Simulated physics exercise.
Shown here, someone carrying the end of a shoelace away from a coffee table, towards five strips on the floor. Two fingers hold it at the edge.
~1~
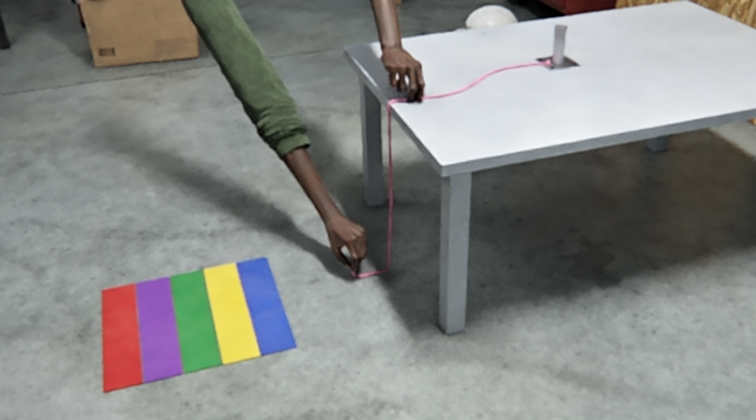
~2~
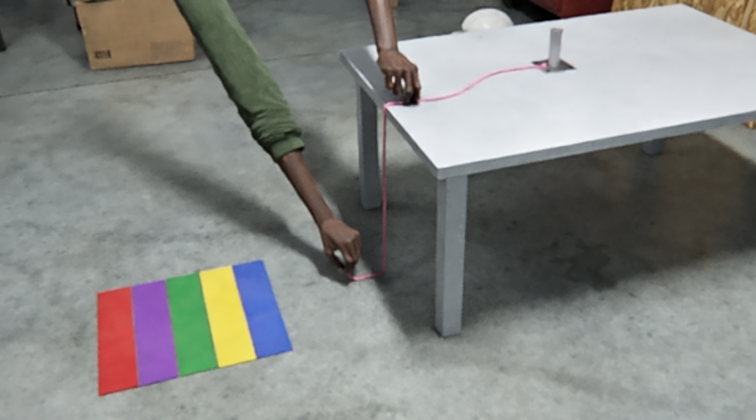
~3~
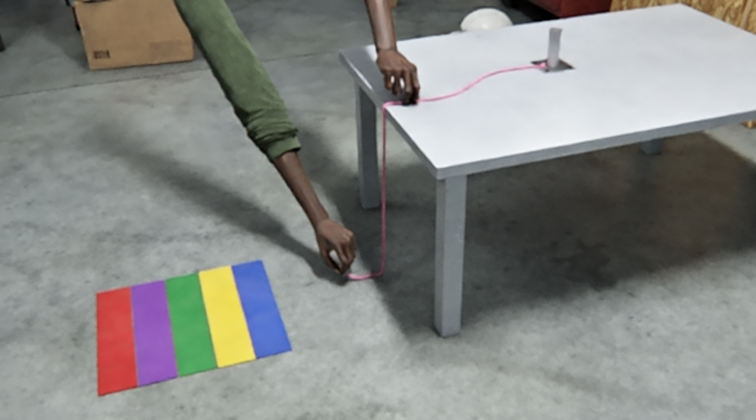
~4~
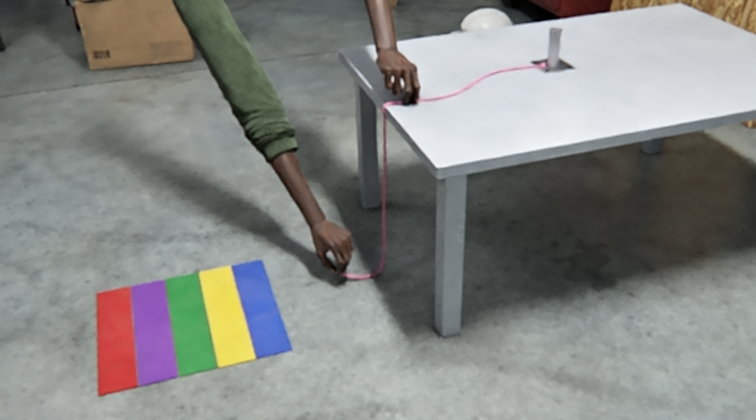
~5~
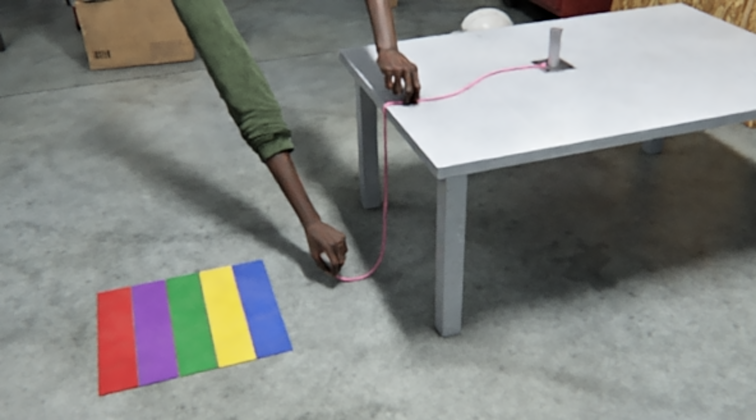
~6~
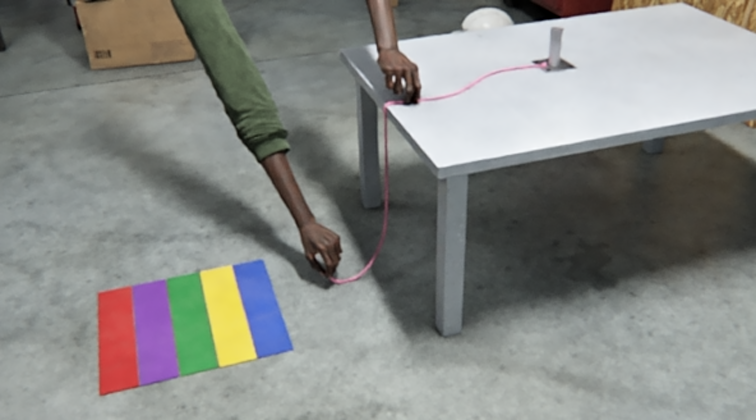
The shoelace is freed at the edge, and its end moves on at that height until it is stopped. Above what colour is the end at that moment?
Over yellow.
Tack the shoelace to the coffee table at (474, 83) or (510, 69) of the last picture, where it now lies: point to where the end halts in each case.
About (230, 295) and (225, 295).
Early on, end near (285, 283); short of the strips.
Midway, end near (247, 291); over blue.
At the end of the slack, end near (224, 296); over yellow. The end stops over the yellow strip.
